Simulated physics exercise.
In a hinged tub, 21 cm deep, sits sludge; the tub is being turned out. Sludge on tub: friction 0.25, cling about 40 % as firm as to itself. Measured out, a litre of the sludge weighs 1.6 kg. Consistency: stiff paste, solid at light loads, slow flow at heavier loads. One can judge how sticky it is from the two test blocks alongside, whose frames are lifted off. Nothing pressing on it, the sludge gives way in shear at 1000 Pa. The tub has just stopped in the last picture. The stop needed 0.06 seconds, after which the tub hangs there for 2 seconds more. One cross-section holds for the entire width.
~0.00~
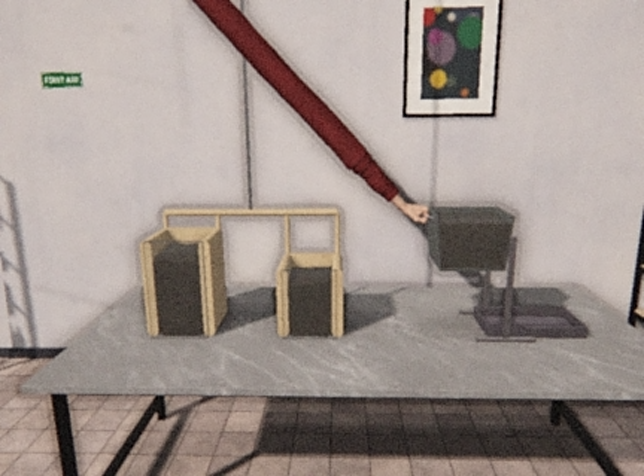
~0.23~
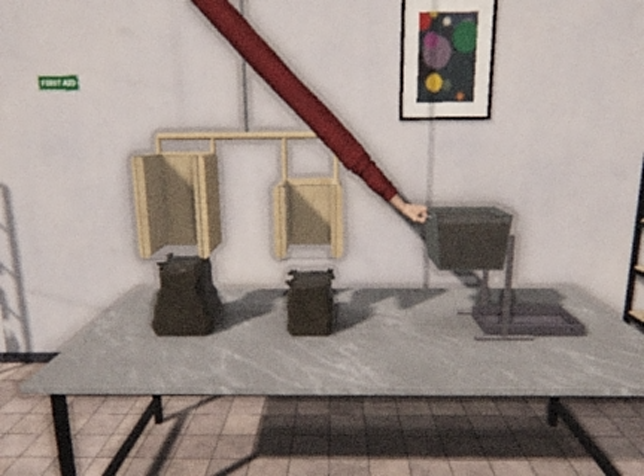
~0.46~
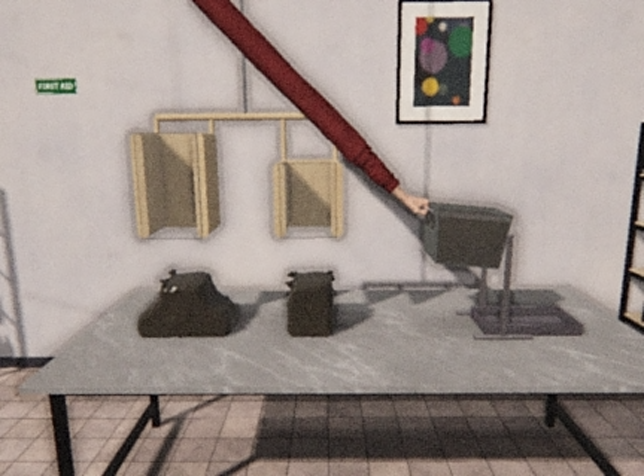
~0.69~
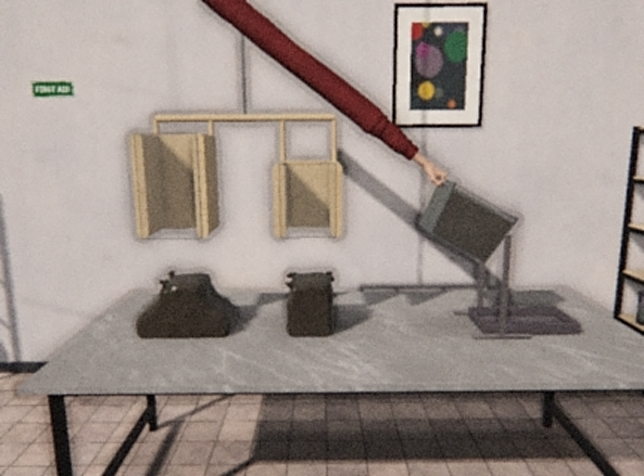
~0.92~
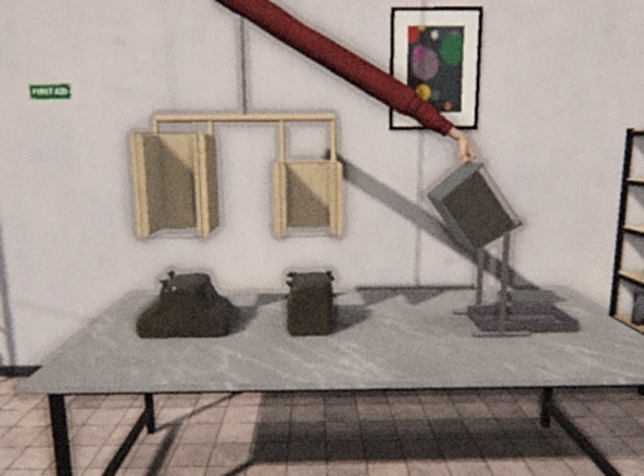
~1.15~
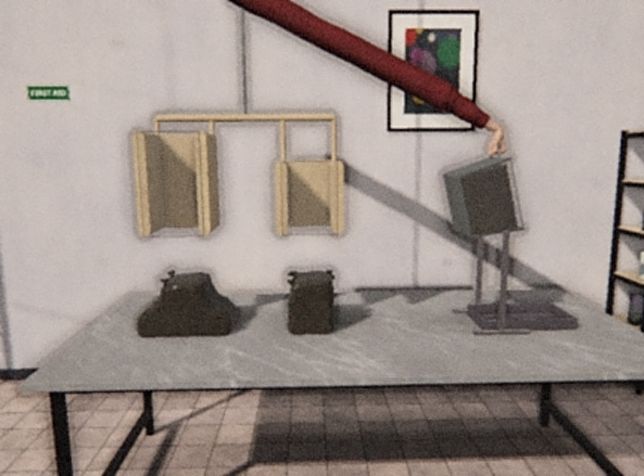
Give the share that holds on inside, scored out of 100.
About 99 per cent.
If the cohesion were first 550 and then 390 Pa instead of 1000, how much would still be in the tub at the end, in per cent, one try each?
The answers, in order, are 50 % and 40 %.
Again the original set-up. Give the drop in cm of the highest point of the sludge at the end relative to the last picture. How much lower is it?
Some 3 cm.
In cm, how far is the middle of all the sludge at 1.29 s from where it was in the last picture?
Distance: About 2 cm.
By 1.29 s, the tub is at 76 degrees and holds 100 %.
By 1.46 s, the tub is at 76 degrees and holds 99 %.
By 1.63 s, the tub is at 76 degrees and holds 99 %.
By 1.80 s, the tub is at 76 degrees and holds 99 %.
By 3.15 s, at the end, the tub is at 76 degrees and holds 99 %.
